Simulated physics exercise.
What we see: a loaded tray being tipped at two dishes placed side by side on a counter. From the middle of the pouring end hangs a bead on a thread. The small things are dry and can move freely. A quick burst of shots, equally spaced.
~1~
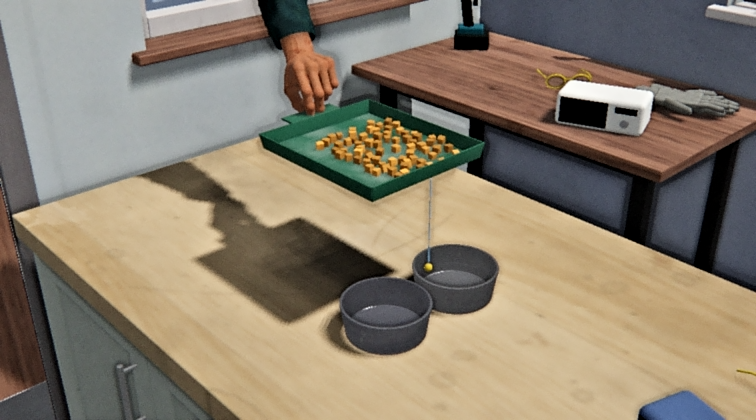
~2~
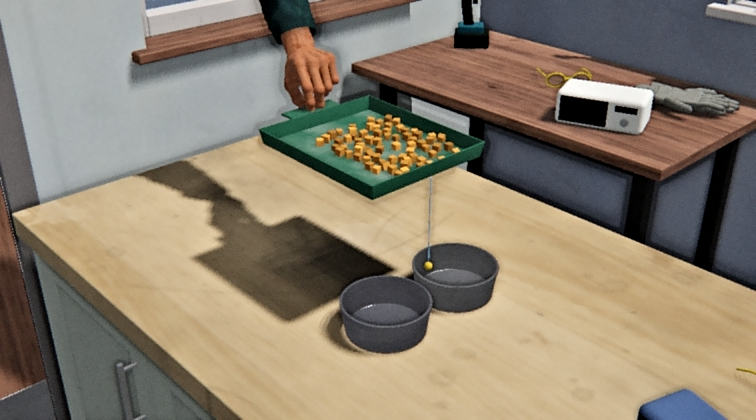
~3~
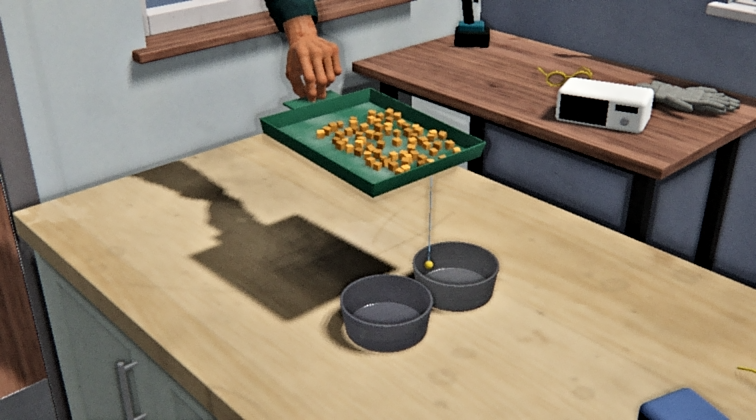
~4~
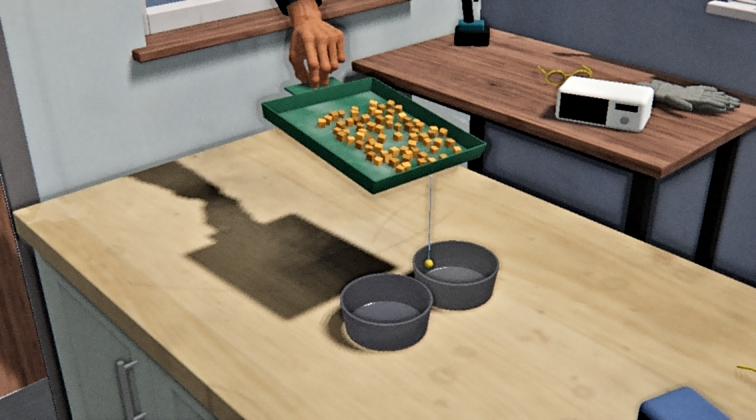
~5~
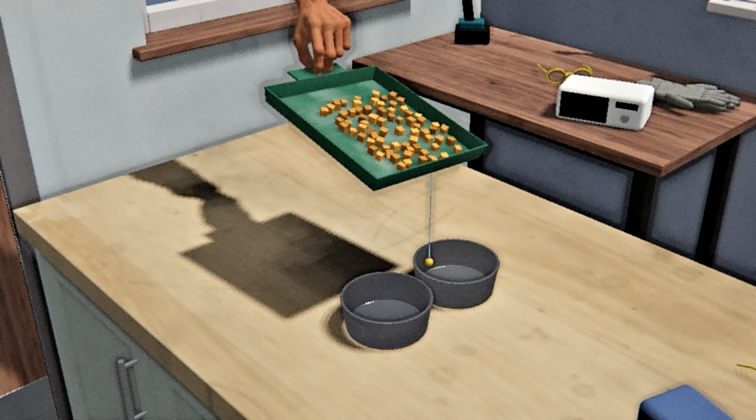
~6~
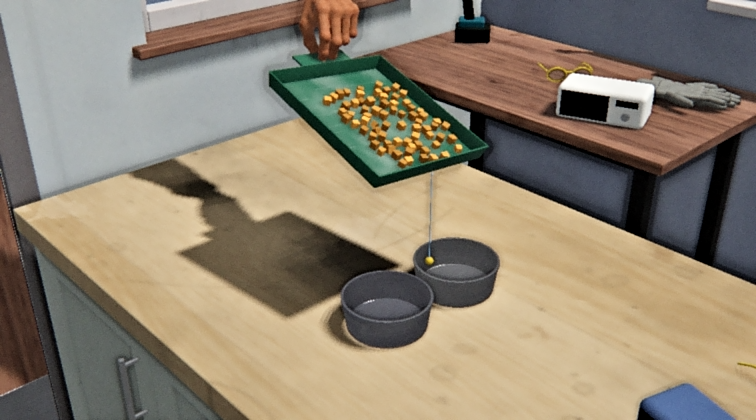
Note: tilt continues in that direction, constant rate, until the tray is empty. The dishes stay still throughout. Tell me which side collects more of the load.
It pours more generously into the right dish, it seems.
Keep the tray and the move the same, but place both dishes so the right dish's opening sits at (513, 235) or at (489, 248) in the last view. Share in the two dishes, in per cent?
Some 60 and then some 60 per cent.
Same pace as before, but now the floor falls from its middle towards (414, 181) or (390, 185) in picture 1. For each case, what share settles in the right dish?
First heading 0 %, second heading 0 %.
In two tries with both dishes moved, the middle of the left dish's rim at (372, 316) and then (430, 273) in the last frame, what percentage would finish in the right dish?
The first gives 30 %, the second 40 %.
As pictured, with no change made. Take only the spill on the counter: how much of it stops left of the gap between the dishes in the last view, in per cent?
Close to 0 in a hundred.
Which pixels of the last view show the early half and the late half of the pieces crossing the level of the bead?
For the early half I get (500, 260), and for the late half (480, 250).
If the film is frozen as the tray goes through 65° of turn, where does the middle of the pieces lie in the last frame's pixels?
Close to (445, 143).
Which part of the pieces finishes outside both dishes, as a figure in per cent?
About 60 %.
Soon, tray tipped steeply; all on the tray.
A while on, tray tipped past a quarter turn; nearly all on the tray; a stray few outside both; a stray few in the air.
Towards the end, tray tipped past a quarter turn; a stray few in the left dish; about a third in the right dish; about two thirds outside both.
Finally, tray tipped past a quarter turn; a stray few in the left dish; about a third in the right dish; about half outside both.
